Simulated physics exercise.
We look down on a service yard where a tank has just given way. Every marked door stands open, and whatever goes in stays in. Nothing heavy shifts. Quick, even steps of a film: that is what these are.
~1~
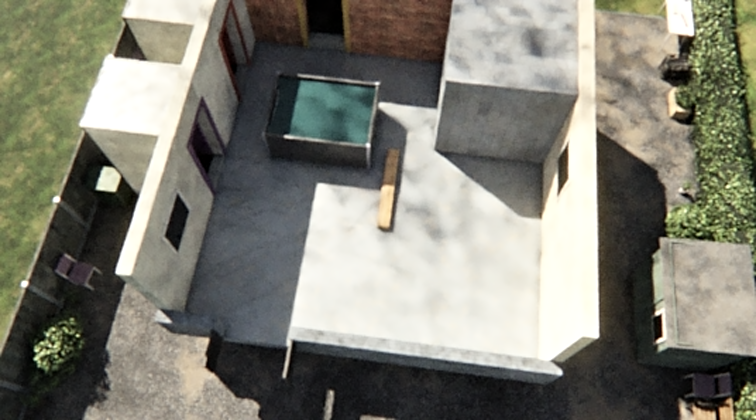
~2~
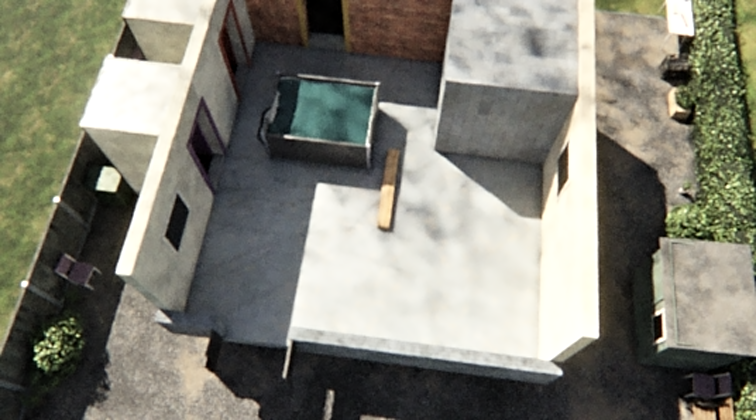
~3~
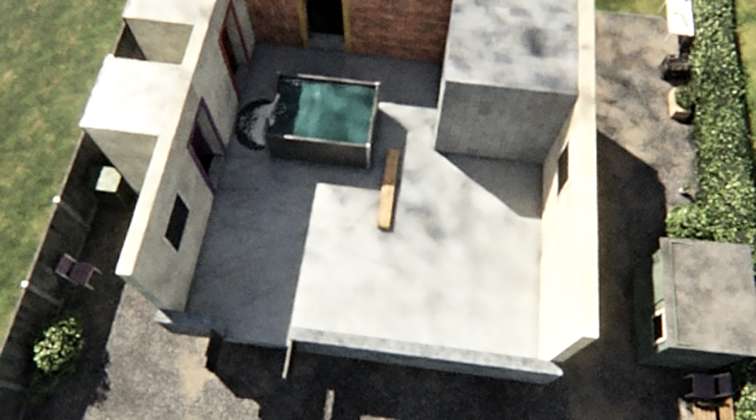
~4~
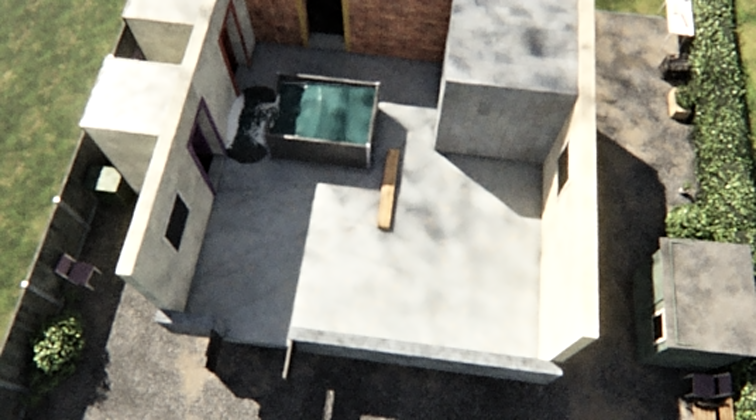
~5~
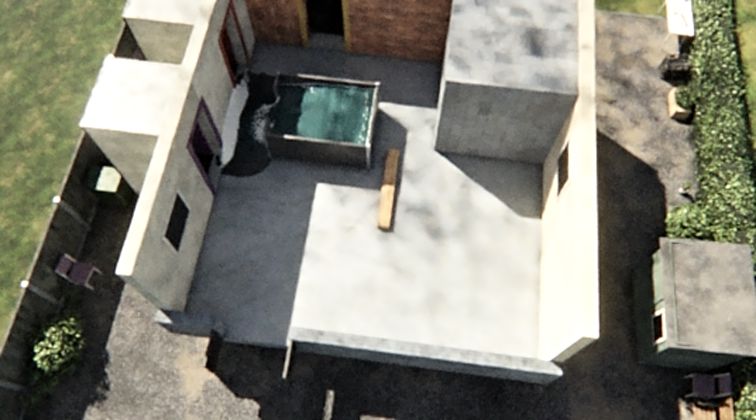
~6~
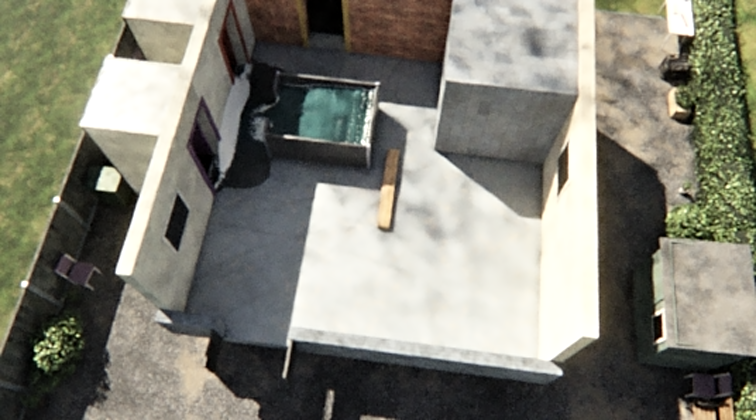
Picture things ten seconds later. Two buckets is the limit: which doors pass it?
Most likely the red door will exceed two buckets. Most likely the yellow door will not exceed two buckets. Most likely the purple door will exceed two buckets.
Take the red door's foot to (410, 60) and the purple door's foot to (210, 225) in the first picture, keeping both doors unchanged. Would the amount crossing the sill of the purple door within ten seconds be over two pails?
As I see it, the purple door stays within limit.
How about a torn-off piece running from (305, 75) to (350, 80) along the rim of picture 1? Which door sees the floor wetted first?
It's the yellow-painted one that is reached before the others.
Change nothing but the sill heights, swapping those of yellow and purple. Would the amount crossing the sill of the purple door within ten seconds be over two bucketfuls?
Purple: Falls short.
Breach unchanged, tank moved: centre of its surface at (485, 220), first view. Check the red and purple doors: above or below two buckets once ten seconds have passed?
Then: Red door keeps below it; purple door is over.
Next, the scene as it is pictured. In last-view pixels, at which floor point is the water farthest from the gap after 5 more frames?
I'd say near (194, 276).
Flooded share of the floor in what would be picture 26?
It comes to 50 per cent.
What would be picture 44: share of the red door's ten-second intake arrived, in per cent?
Estimated share: About 95 %.
A moment on, water covers 15 % of the floor; the red door over two buckets in, the yellow door not reached, the purple door under two buckets in.
Next, water covers 35 % of the floor; the red door far over two buckets in, the yellow door wet at the sill, nothing in, the purple door over two buckets in.
Then, water covers 50 % of the floor; the red door far over two buckets in, the yellow door wet at the sill, nothing in, the purple door over two buckets in.
Later, water covers 70 % of the floor; the red door far over two buckets in, the yellow door wet at the sill, nothing in, the purple door over two buckets in.
In the end, water covers 90 % of the floor; the red door far over two buckets in, the yellow door wet at the sill, nothing in, the purple door over two buckets in.
